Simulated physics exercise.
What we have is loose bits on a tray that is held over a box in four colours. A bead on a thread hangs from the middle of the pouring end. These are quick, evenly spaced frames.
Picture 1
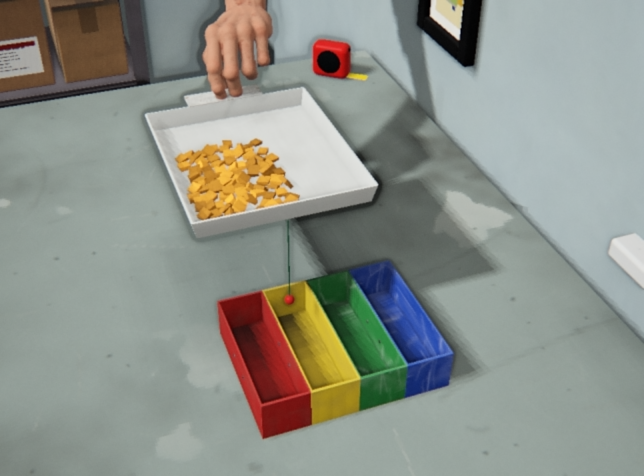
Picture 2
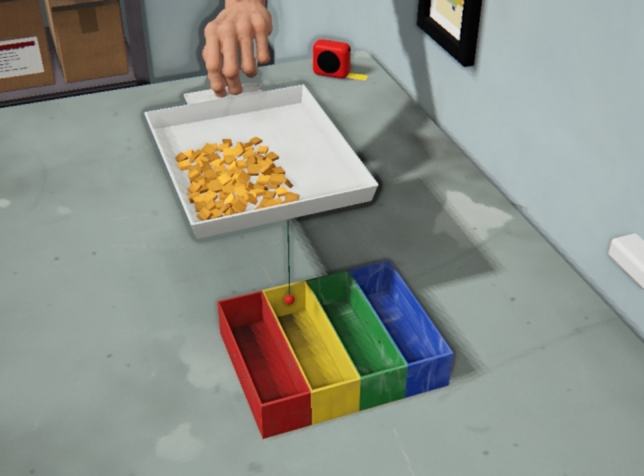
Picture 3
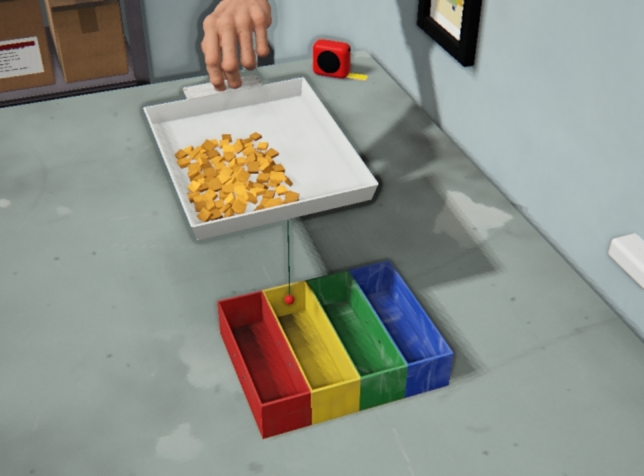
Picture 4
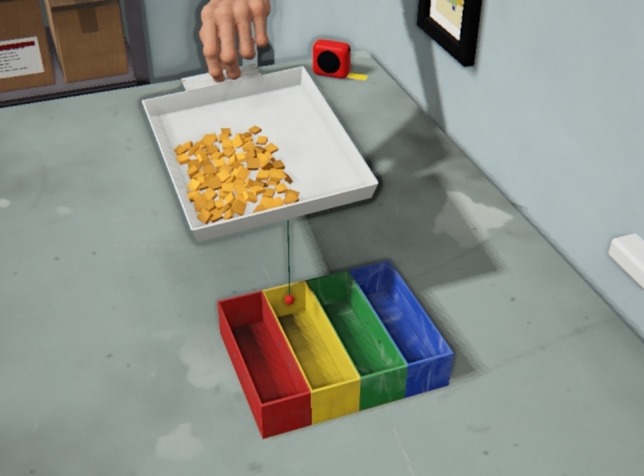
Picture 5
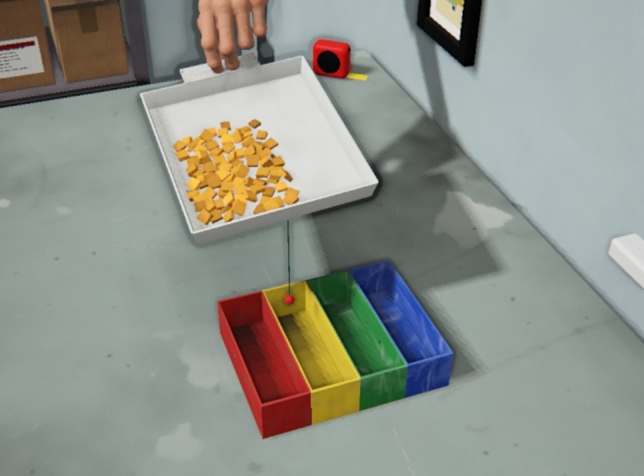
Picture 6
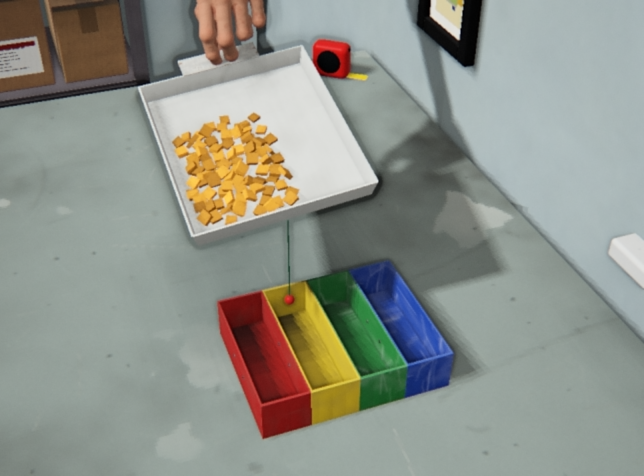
On a grey tabletop, a hand behind a white tray of small orange crackers drew back slightly as the tray gradually tilted toward its front left corner, above a box with red, yellow, green and blue sections.
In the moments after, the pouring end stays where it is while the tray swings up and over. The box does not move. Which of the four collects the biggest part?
The red one ends fullest.
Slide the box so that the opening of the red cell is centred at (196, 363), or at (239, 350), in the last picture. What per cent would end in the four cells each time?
First some 100, then 70 per cent.
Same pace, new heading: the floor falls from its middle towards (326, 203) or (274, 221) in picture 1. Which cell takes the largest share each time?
In turn: That green cell; the red one.
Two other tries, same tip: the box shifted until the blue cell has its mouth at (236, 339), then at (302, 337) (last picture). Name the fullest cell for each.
One: That blue cell. Two: Yellow.
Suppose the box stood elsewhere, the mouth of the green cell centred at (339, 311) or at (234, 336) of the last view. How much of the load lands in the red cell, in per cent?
Roughly 40 per cent, and 0 per cent.
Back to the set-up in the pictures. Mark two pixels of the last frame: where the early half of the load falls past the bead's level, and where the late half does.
First near (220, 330), later near (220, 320).
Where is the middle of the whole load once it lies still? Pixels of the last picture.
Near (216, 376).
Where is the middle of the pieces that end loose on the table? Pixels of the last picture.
Around (202, 376).
Soon after the last picture, tray tipped steeply; all on the tray.
A little later, tray tipped right over; about half on the tray; a small part in the red cell; about half falling or outside the box.
Later still, tray tipped past a quarter turn; about a quarter in the red cell; about two thirds falling or outside the box.
At rest, tray tipped past a quarter turn; about a quarter in the red cell; none in the yellow cell; none in the green cell; none in the blue cell; about two thirds outside the box.
